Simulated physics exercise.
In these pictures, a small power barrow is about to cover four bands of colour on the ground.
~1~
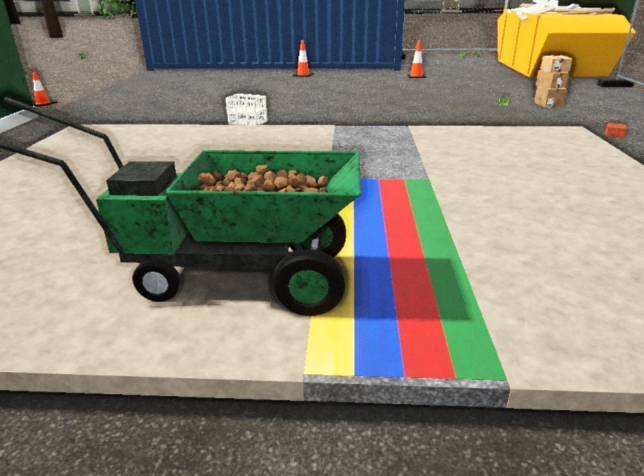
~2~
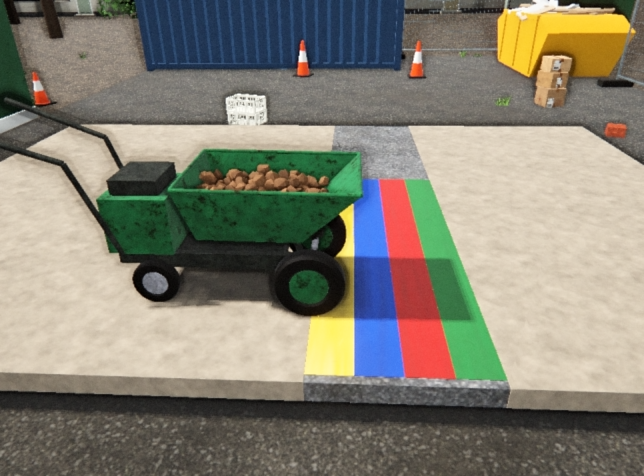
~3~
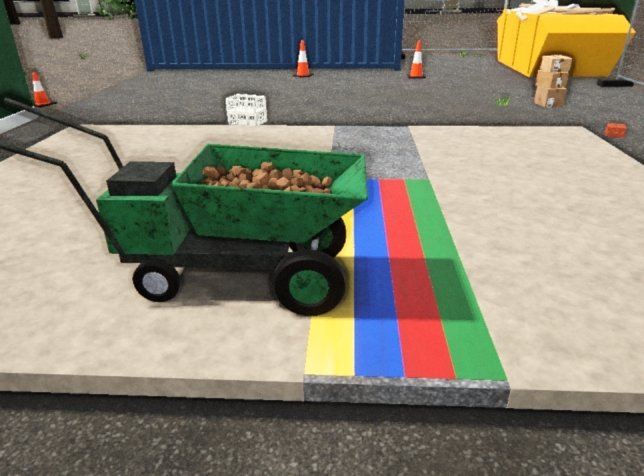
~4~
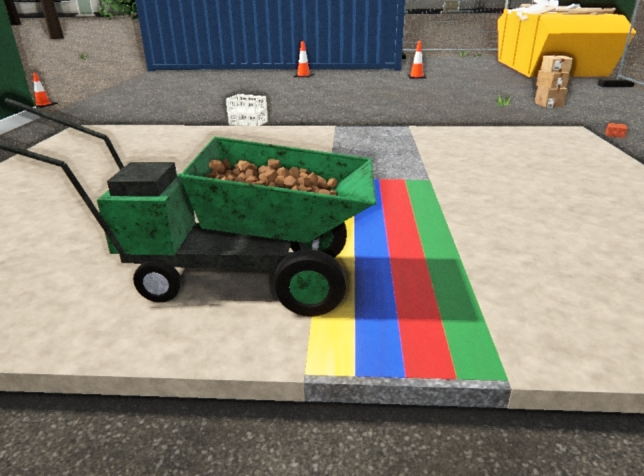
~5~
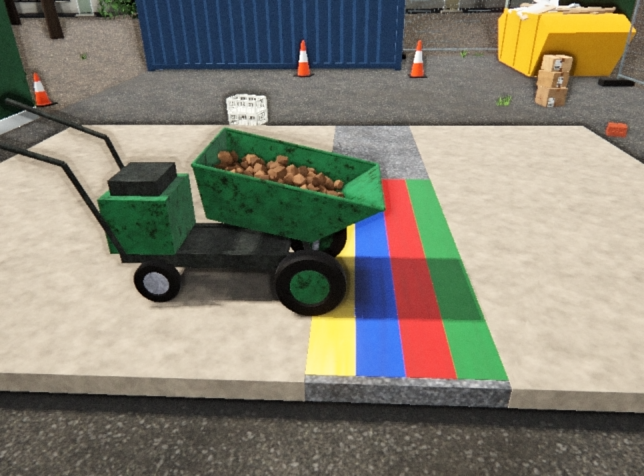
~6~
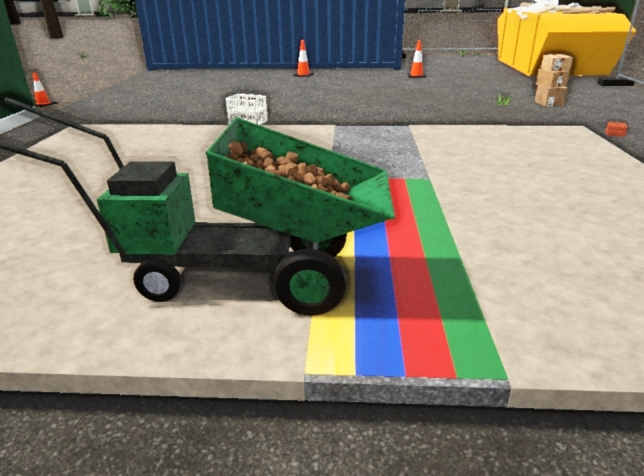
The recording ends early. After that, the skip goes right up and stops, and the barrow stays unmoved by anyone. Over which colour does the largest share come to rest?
The largest share rests over green.
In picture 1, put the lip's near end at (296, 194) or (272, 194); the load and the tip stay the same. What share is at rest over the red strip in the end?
You'd get around 30 in a hundred, then 20 in a hundred.
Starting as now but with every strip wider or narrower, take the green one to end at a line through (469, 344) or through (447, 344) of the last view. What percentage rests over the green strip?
Shares in order: Close to 30 %; close to 20 %.
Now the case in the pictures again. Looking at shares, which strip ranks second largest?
The red strip is second.
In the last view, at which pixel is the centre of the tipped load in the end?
Around (465, 283).
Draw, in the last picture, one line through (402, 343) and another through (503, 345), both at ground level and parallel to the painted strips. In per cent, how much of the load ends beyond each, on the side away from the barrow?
The first gives 90 %, the second 30 %.
Shortly afterwards, skip tipped steeply; the whole lot in the skip.
Next, skip tipped right over; near two thirds in the skip; a little over the red strip; near a quarter over the green strip.
Some moments later, skip tipped right over; near a quarter in the skip; a little over the red strip; near a third over the green strip; near a third off the paint.
In the end, skip tipped right over; a little in the skip; none at all over the yellow strip; none at all over the blue strip; a little over the red strip; near a third over the green strip; near a third off the paint.
